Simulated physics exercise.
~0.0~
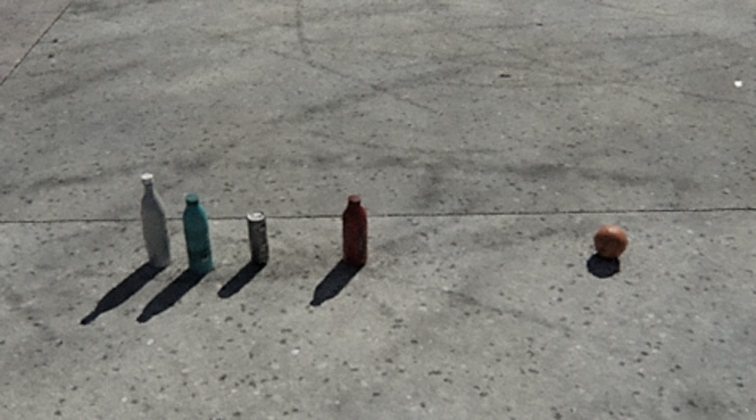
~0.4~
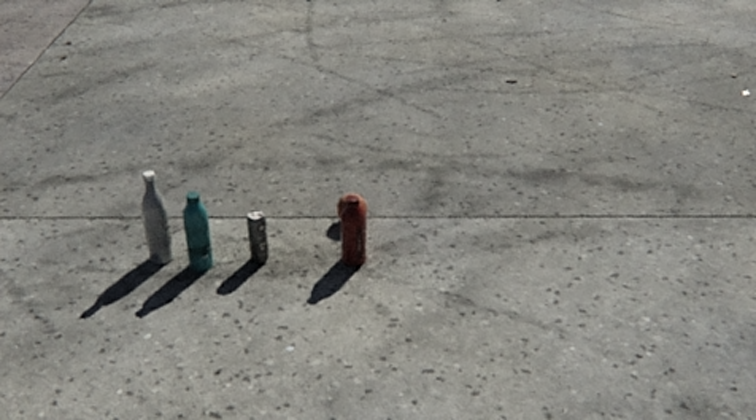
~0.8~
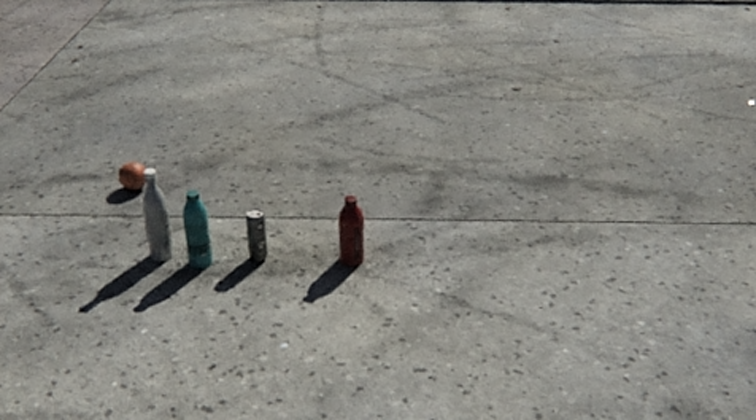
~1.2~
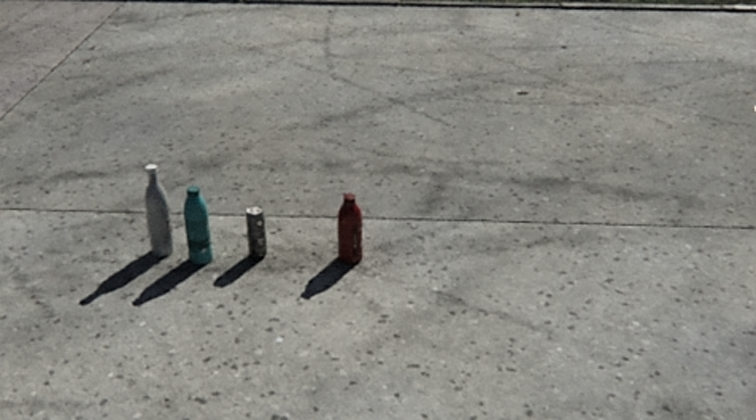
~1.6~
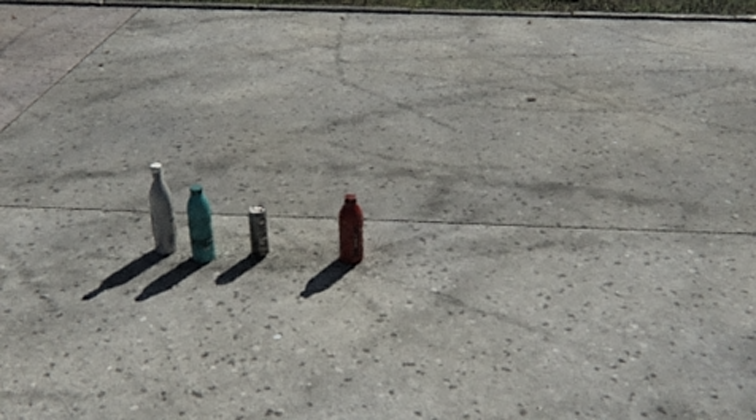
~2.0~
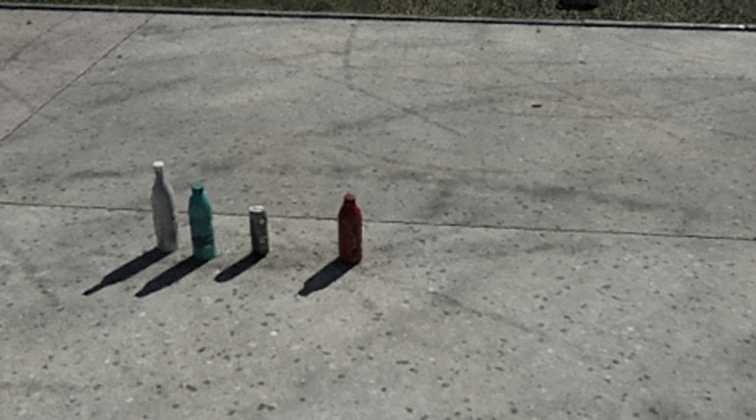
An orange ball rolls left behind three bottles and a can, which all stay standing.
